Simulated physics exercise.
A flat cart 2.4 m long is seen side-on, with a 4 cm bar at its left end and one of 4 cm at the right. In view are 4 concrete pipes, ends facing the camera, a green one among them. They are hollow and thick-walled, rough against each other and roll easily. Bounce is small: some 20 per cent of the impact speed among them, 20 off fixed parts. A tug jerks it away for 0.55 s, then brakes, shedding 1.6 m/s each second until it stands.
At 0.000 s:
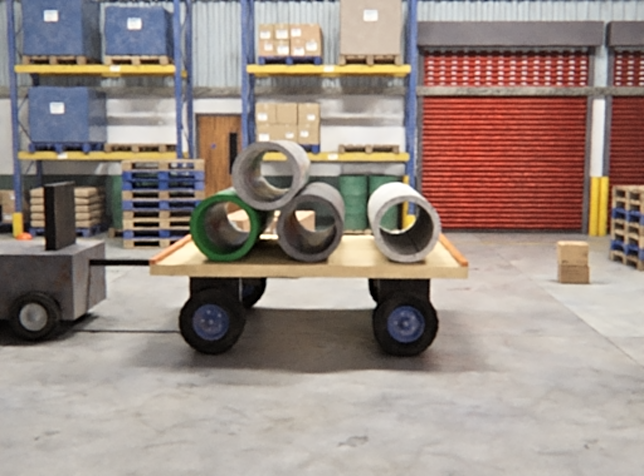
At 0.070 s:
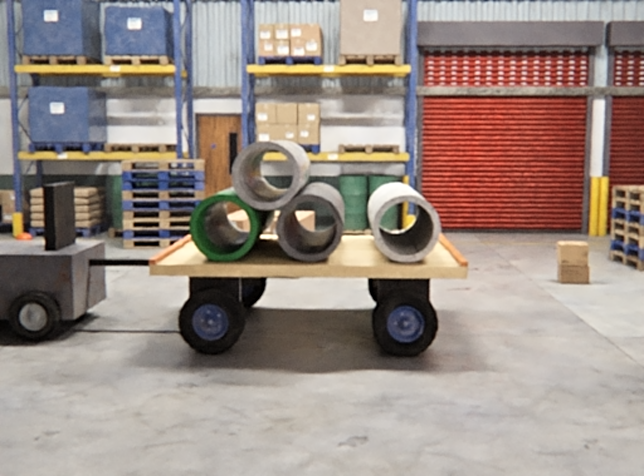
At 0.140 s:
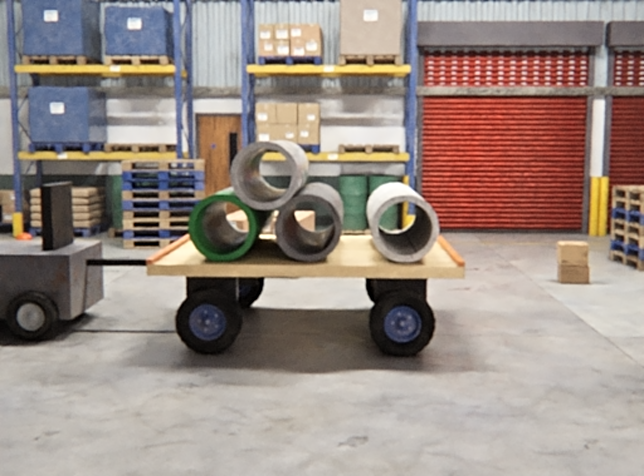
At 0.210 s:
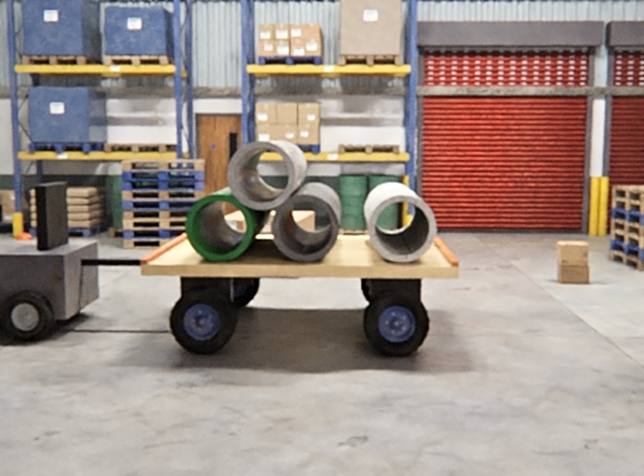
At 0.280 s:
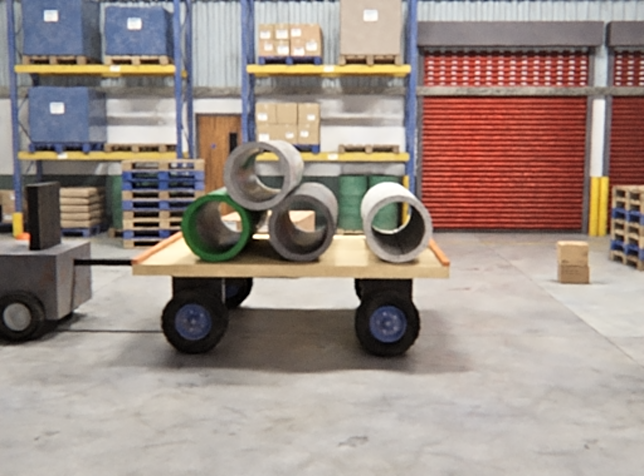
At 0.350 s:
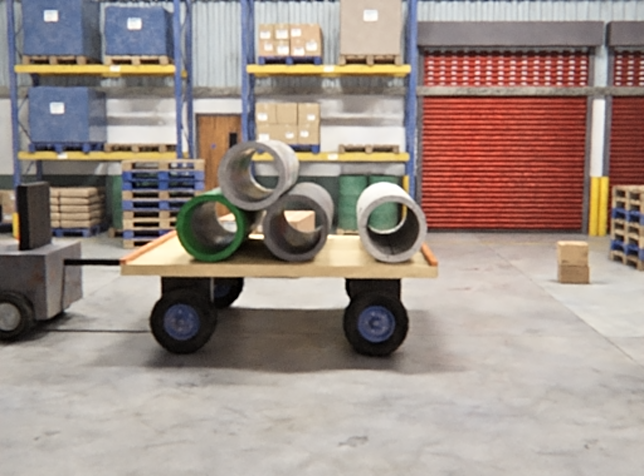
The video shows a flat wooden cart carrying four hollow pipes, one of them green and one resting on top of the others, as a grey tug pulls it a short way left across a warehouse floor, gradually gaining speed.
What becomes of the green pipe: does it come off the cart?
The green pipe is kept aboard.
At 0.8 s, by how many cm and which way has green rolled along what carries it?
Green 60 right.
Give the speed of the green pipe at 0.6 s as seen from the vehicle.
Roughly 1.5 m/s.
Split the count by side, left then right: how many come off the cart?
On the left 0, on the right 1.
By 0.6 s, green is on the deck, 85 cm from the left bar, rolling right along the cart; 0 over a bar so far.
By 0.8 s, green is on the deck, 110 cm from the left bar, rolling right along the cart; 1 over a bar so far.
By 3.1 s, green is on the deck, 80 cm from the left bar, rolling left along the cart; 1 over a bar so far.
Finally (7.0 s), green is on the deck, 45 cm from the left bar; 1 over a bar so far.
